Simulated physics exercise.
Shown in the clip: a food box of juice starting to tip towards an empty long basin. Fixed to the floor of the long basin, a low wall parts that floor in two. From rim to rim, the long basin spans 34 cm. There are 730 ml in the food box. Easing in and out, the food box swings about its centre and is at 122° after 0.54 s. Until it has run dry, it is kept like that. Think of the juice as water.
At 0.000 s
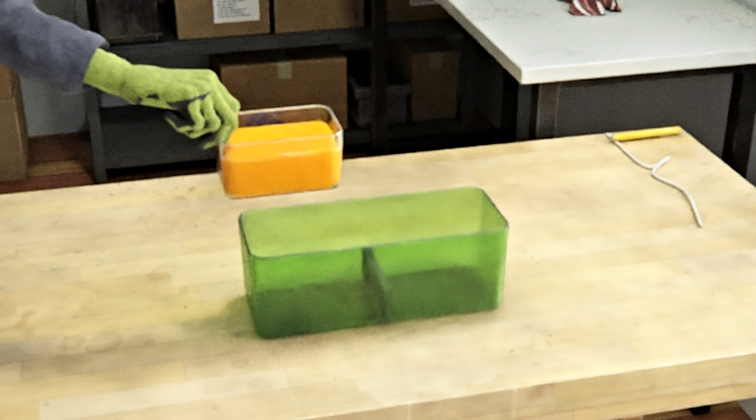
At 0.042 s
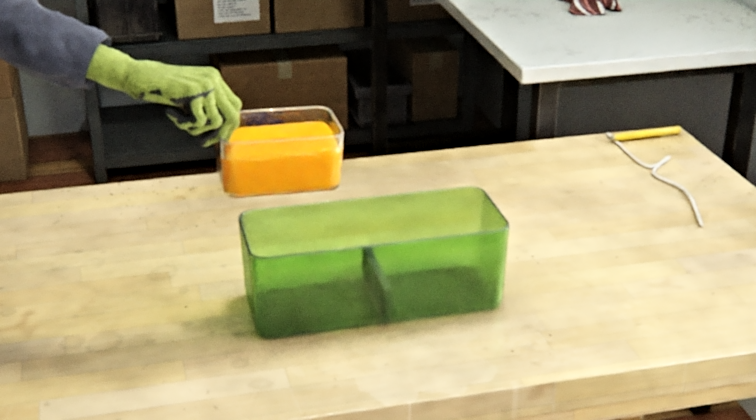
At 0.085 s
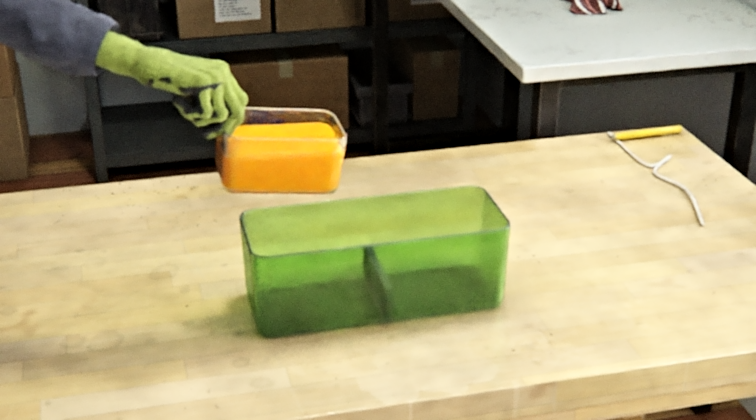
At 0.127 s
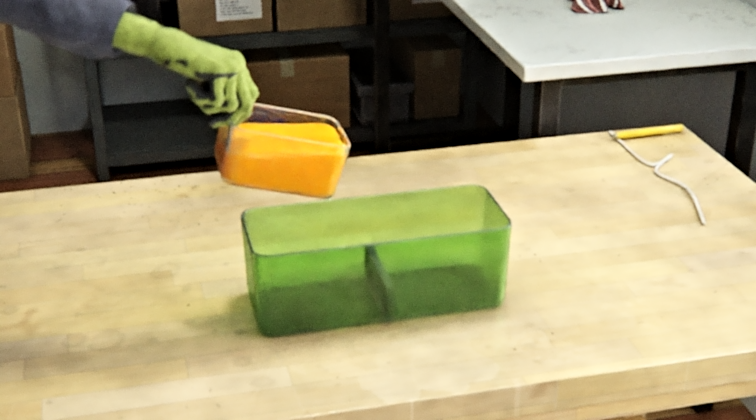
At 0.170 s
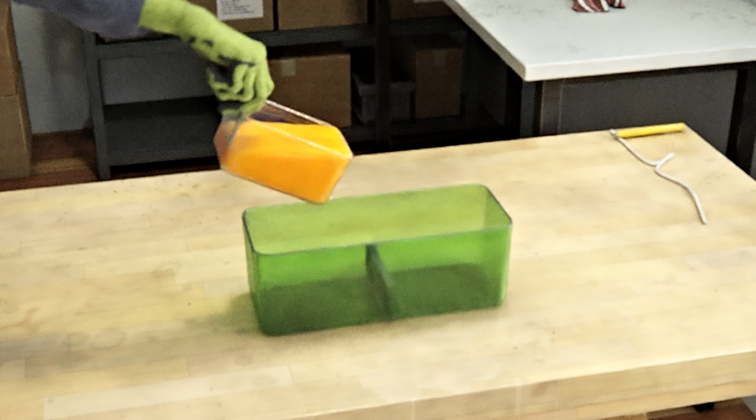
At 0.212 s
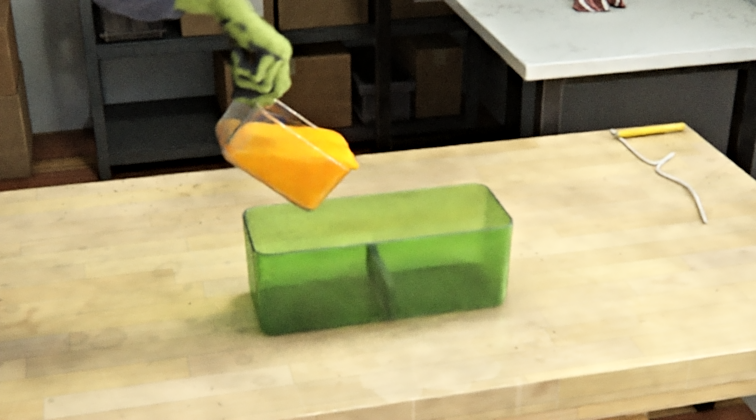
In this clip, a green-gloved hand holds a clear container of orange liquid above an empty, divided green basin on a wooden table, then steadily tilts the container to the right until the liquid reaches its lowered edge.
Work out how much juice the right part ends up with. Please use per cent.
I would put it at 30 per cent.
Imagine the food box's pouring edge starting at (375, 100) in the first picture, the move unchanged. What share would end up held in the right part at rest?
Then I'd expect something near 65 per cent.
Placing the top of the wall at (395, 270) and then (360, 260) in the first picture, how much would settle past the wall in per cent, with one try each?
First 20, then 45 per cent.
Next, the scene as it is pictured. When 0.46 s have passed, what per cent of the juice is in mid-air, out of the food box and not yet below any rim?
Close to 18 in a hundred.
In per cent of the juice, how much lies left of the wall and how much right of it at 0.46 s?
Around 48 on the left side and 24 on the right side.
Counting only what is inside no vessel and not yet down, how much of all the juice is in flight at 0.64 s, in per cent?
Around 8 per cent of the liquid is in flight.
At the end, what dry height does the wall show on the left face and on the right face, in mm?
On the left it's about 26 mm; on the right, about 38 mm.
After 0.46 s the tilt is 116° and 9 per cent is still to pour, 48 is left of the wall and 25 right of it.
After 0.64 s the tilt is 122° and 1 per cent is still to pour, 63 is left of the wall and 27 right of it.
After 0.83 s the tilt is 122° and 0 per cent is still to pour, 65 is left of the wall and 29 right of it.
After 1.04 s the tilt is 122° and 0 per cent is still to pour, 65 is left of the wall and 30 right of it.
In the end 65 per cent lies left of the wall, 30 right of it and 5 outside.
